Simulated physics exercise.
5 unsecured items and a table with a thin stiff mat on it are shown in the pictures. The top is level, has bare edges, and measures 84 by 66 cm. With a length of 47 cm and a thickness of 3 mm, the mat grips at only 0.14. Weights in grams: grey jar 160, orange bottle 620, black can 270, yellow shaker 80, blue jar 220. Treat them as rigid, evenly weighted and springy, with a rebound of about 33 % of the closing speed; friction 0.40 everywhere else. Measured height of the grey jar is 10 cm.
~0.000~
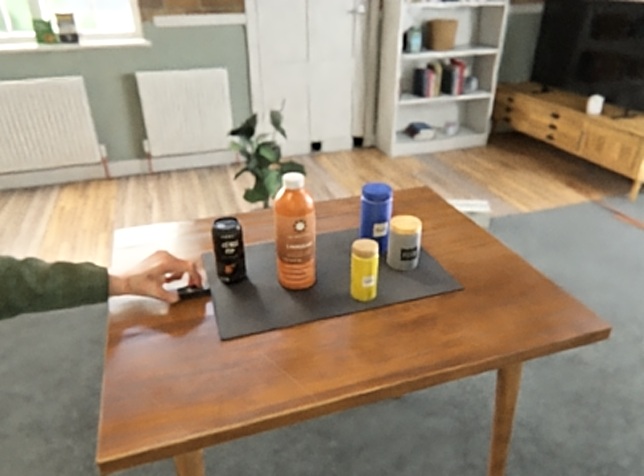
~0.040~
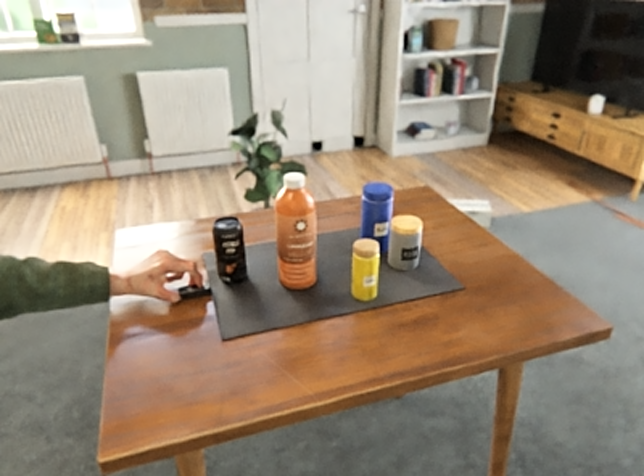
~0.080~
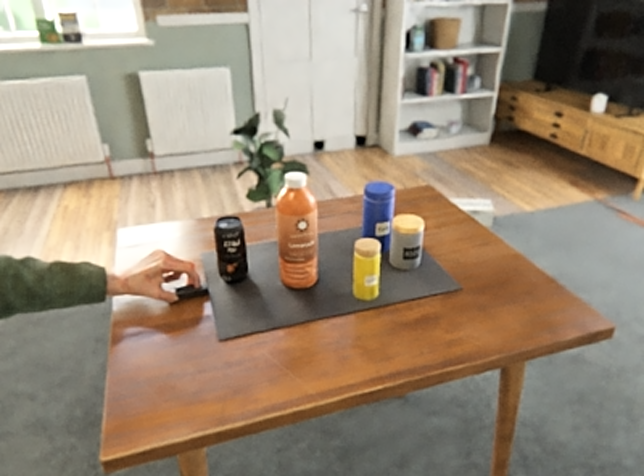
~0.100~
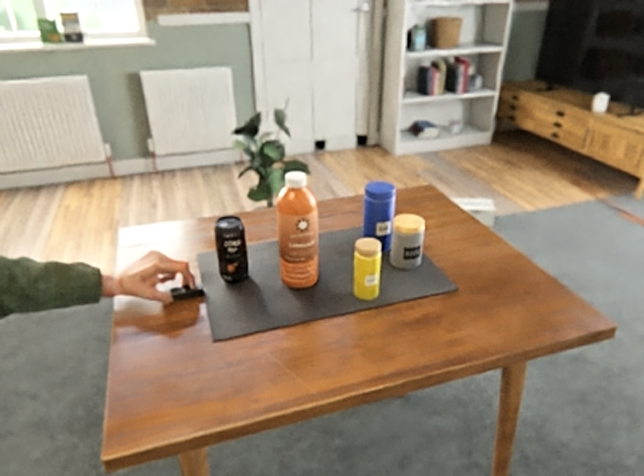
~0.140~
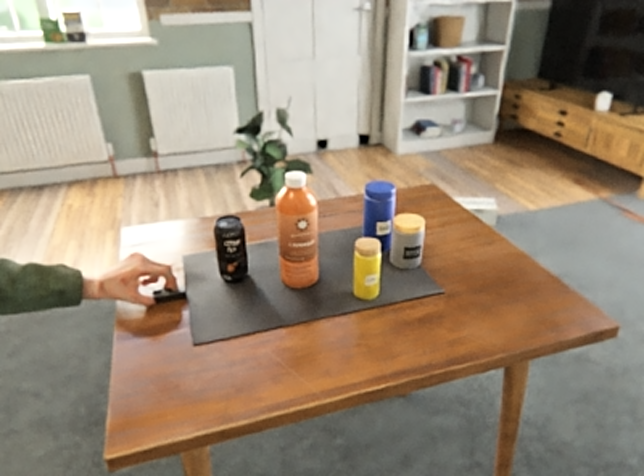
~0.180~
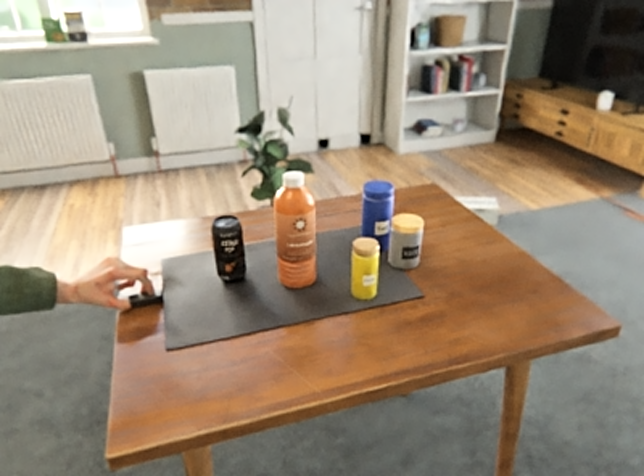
The clip opens on a hand at the left gripping the edge of a dark mat on a wooden table, with a black can, orange bottle, yellow shaker, blue jar and grey jar standing on it. The hand barely moves at first, then draws the mat leftward while the containers stay nearly in place.
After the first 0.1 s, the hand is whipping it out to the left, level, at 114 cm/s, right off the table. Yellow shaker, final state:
It fails to fall.
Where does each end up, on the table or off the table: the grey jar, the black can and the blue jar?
Grey jar: Stays in bounds; black can: Goes out of bounds; blue jar: Stays in bounds.
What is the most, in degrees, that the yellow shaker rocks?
The peak lean comes to some 12 degrees.
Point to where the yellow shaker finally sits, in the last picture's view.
It finishes at roughly (338, 275).
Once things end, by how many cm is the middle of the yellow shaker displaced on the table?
Around 7 centimetres.
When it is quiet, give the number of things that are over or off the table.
Total: 2.
By 0.38 s, mat pulled 33 cm; yellow shaker tilted 5° near (336, 275); black can 8 cm from its spot; orange bottle 8 cm from its spot.
By 0.58 s, mat pulled 56 cm; yellow shaker 7 cm from its spot near (338, 275); orange bottle tilted 4°; black can 21 cm from its spot.
By 0.88 s, mat pulled 86 cm; black can now off the table; yellow shaker 6 cm from its spot near (339, 275); orange bottle tilted 35°.
By 1.08 s, mat pulled 86 cm; yellow shaker 7 cm from its spot near (338, 275); orange bottle on its side; blue jar 3 cm from its spot.
When it is over (1.9 s), off the table but upright, black can; lying over on the table, orange bottle; not toppled but over 6 cm from the start, yellow shaker; the other 2 within 6 cm of the start. End places, in pixels of the last picture, yellow shaker near (338, 275).
